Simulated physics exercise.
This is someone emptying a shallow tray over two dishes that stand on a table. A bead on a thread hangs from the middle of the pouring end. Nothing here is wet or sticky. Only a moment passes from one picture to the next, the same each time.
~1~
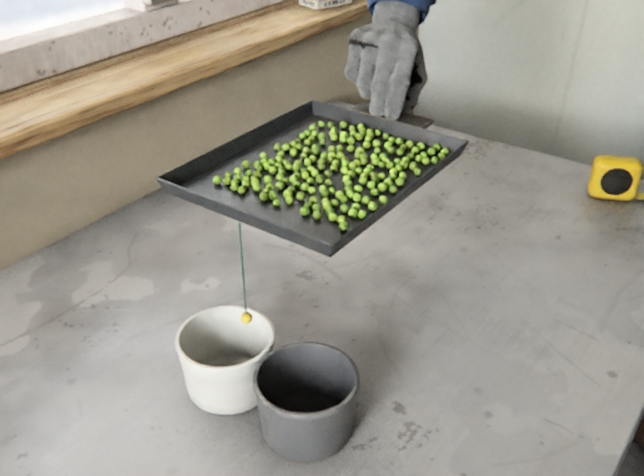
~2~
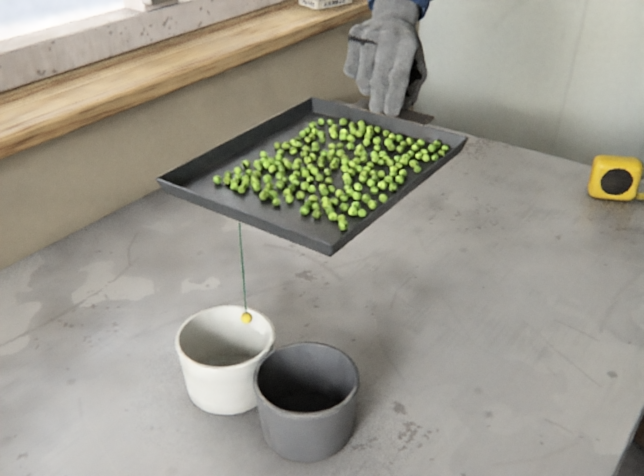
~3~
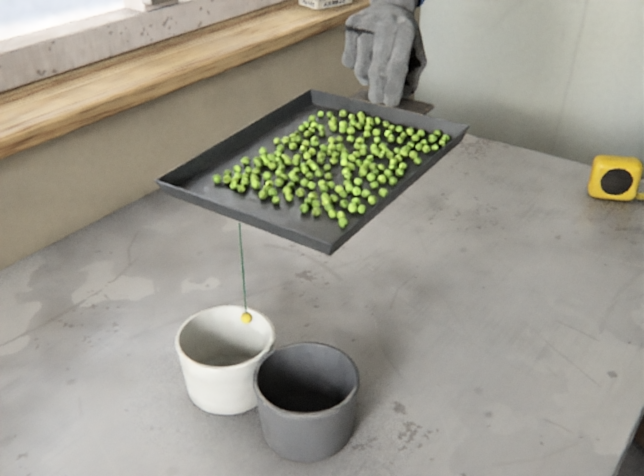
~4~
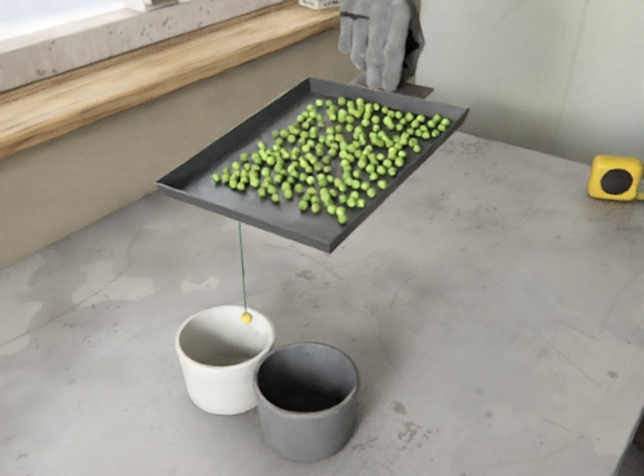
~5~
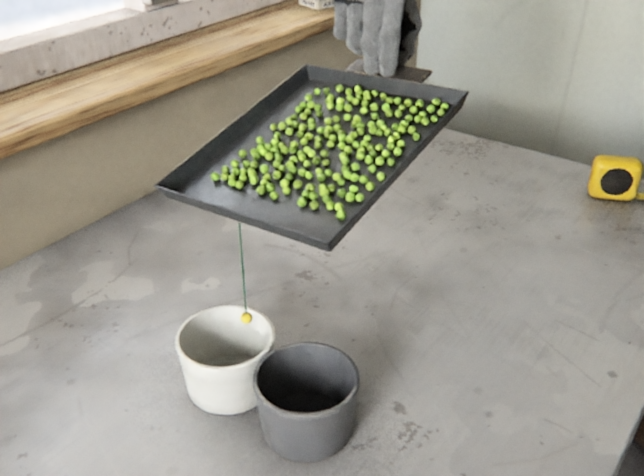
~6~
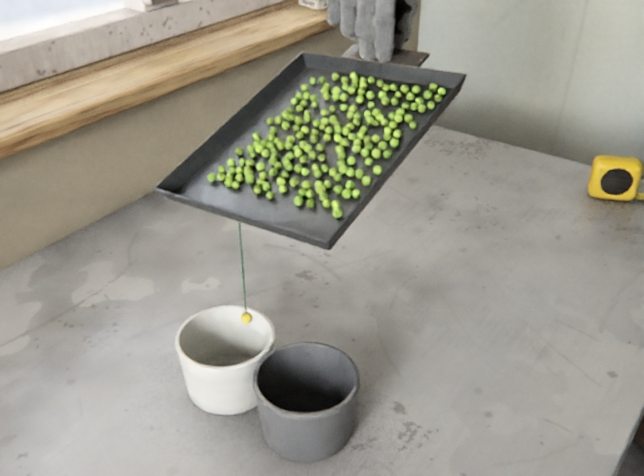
At the start, a gloved hand holds a dark, shallow tray of green peas level above a pale dish and a dark gray one, a yellow bead hanging beneath it. The hand then gradually raises the far end, leaving the tray clearly tilted, lowest at the left corner.
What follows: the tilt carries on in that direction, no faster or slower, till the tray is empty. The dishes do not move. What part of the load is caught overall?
In the dishes lies only the smaller part of it.
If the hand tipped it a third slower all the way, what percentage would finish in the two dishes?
About 40 per cent.
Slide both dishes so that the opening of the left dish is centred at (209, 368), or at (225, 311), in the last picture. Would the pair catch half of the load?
First under half, then not half.
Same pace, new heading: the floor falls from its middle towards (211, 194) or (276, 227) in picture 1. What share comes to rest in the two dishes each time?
First some 10, then 80 per cent.
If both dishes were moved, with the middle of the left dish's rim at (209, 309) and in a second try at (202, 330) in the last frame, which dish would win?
First left, then the left dish.
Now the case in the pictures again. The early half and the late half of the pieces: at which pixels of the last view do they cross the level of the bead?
Around (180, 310) and then (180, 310).
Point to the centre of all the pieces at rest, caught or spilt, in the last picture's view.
Around (184, 375).
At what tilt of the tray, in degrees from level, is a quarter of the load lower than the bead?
At about 80°.
Just after the last frame, tray tipped steeply; the larger part on the tray; just a few in the left dish; just a few outside both; about a tenth in the air.
A moment on, tray tipped right over; about a tenth on the tray; roughly a quarter in the left dish; roughly a third outside both; roughly a third in the air.
Further on, tray tipped past a quarter turn; roughly a third in the left dish; roughly two thirds outside both.
When it is over, tray tipped past a quarter turn; not one in the right dish; roughly a third in the left dish; roughly two thirds outside both.
